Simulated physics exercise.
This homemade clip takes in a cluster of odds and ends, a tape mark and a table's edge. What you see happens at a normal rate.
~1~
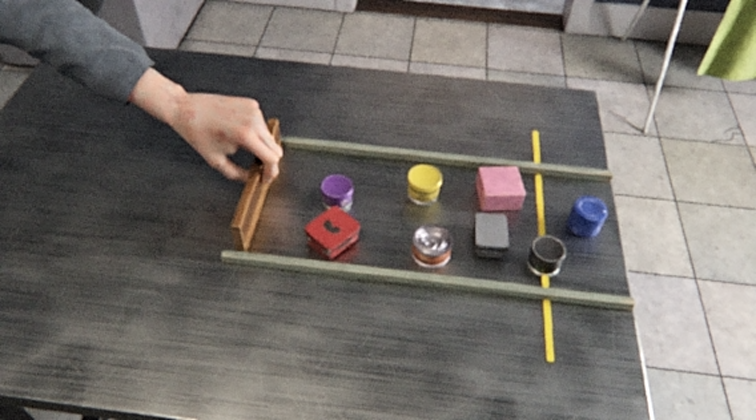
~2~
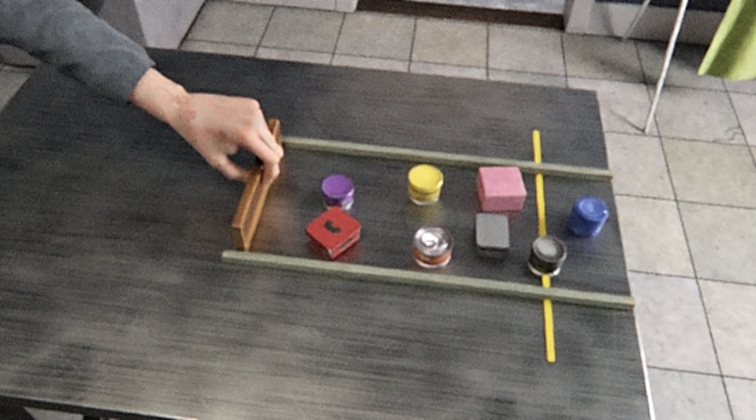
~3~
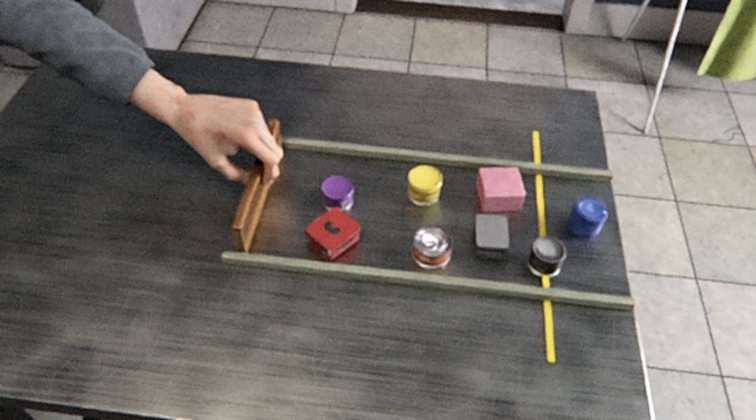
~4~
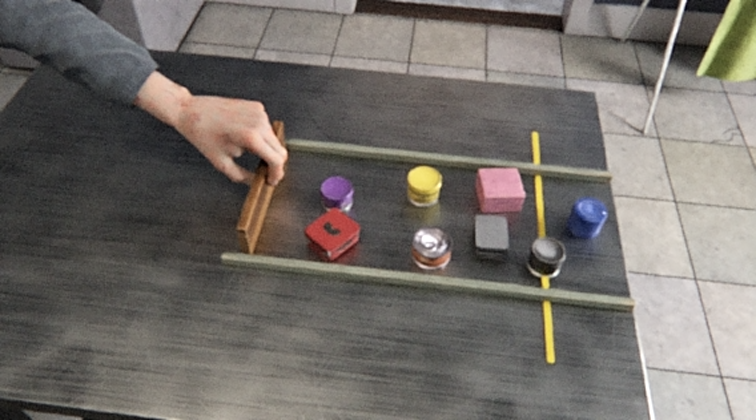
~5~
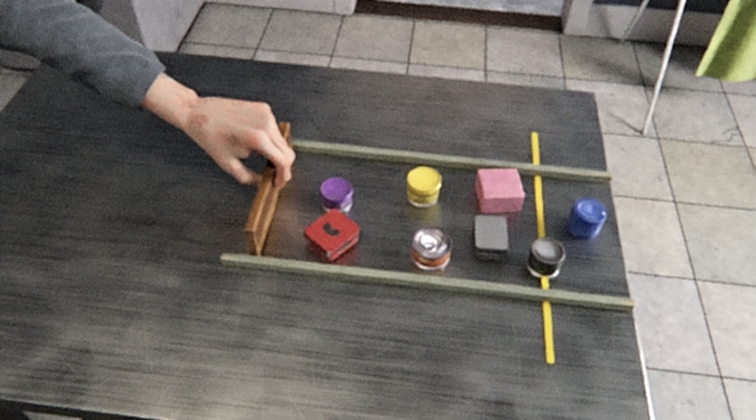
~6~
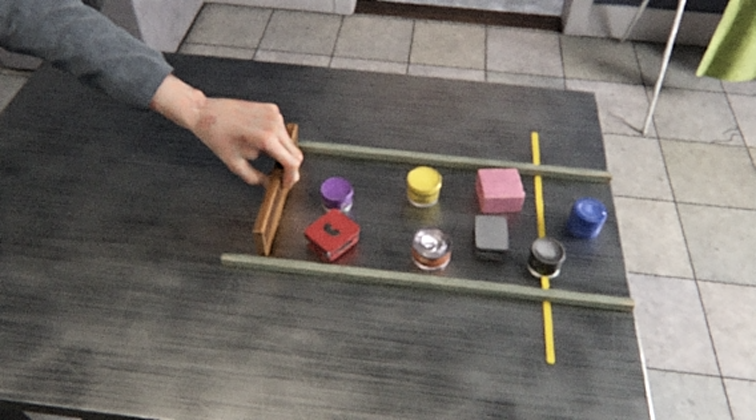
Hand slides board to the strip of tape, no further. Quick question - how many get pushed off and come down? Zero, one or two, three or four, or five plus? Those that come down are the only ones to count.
From what I see, the table loses one or two of them.
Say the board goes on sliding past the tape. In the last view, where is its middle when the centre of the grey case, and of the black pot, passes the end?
The middle is at (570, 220) when it's the grey case, and at (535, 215) when it's the black pot.
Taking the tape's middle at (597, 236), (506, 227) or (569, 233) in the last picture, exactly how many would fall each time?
Tallies in the order given: 5, 0, 5.
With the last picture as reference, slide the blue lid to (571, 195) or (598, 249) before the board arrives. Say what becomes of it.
For the first start it does not stay, and for the second it does not stay.
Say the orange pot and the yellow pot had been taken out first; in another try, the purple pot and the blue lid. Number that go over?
Taking the two tries in turn, it comes to 1 and 1.
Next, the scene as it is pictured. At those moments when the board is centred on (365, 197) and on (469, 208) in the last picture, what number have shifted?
That gives 2 for the first and 7 for the second.
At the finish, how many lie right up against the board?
It's 3.
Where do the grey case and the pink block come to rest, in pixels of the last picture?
Near (600, 241) and (595, 200).
Soon after, none off yet; blue lid at rest near (586, 218); black pot at rest near (546, 258); pink block at rest near (499, 191).
After that, none off yet; blue lid at rest near (586, 218); black pot moving near (550, 258); pink block displaced a little near (512, 192).
In the end, the number that fall off is one or two; gone, black pot and blue lid.
